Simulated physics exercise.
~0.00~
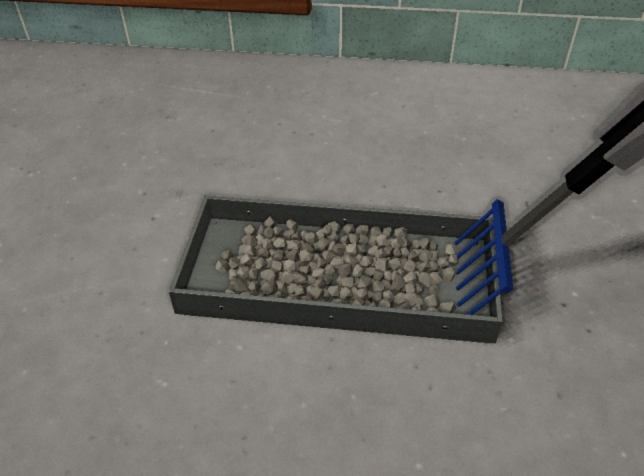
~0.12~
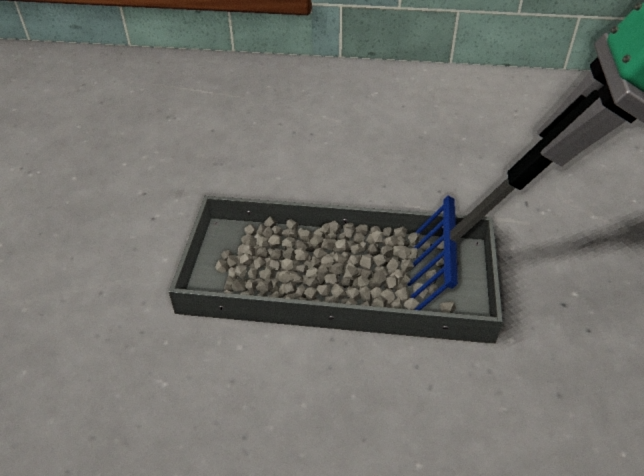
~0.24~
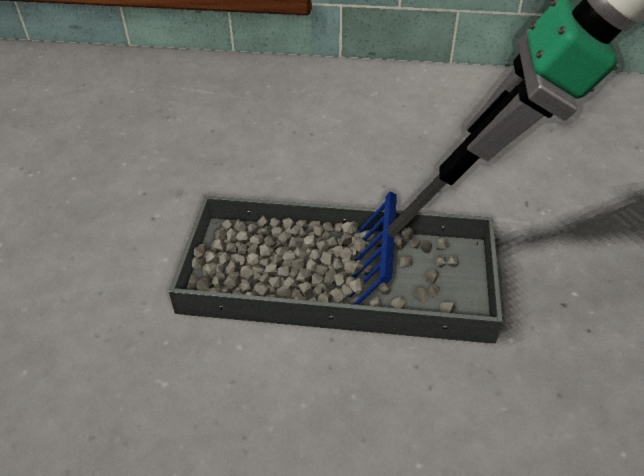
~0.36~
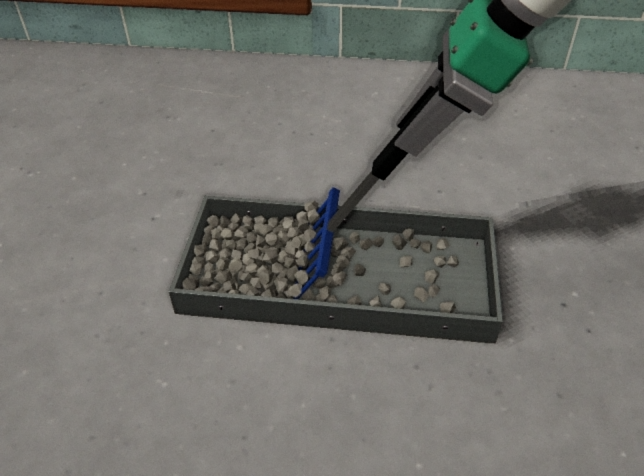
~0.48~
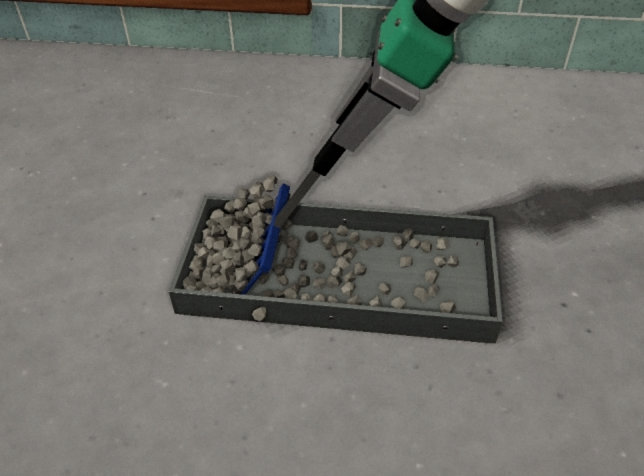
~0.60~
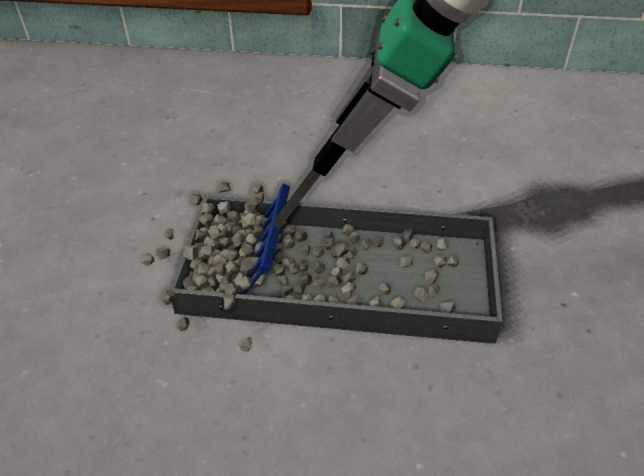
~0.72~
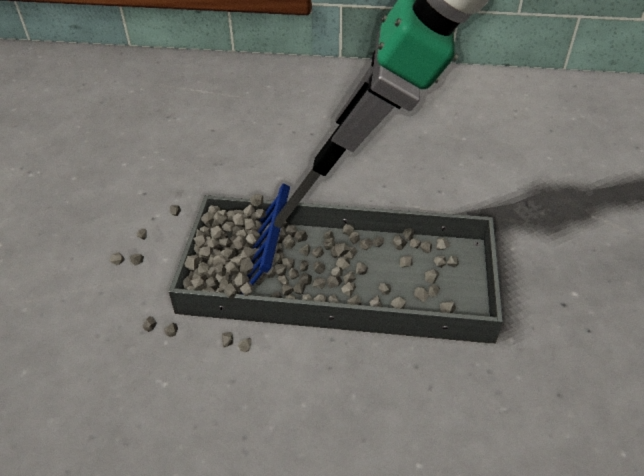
A blue rake, held by a green and grey robot arm reaching in from the upper right, starts at the right end of a shallow dark tray on a speckled grey tabletop, seen from above with green tiles behind. Its tines sweep left through a bed of small grey-brown pebbles, leaving stragglers behind. The pebbles bunch into a steep heap against the left end, and the rake stops short of the wall. Several tumble over the rim and scatter on the table. The heap settles lower, with most pebbles still in the tray.
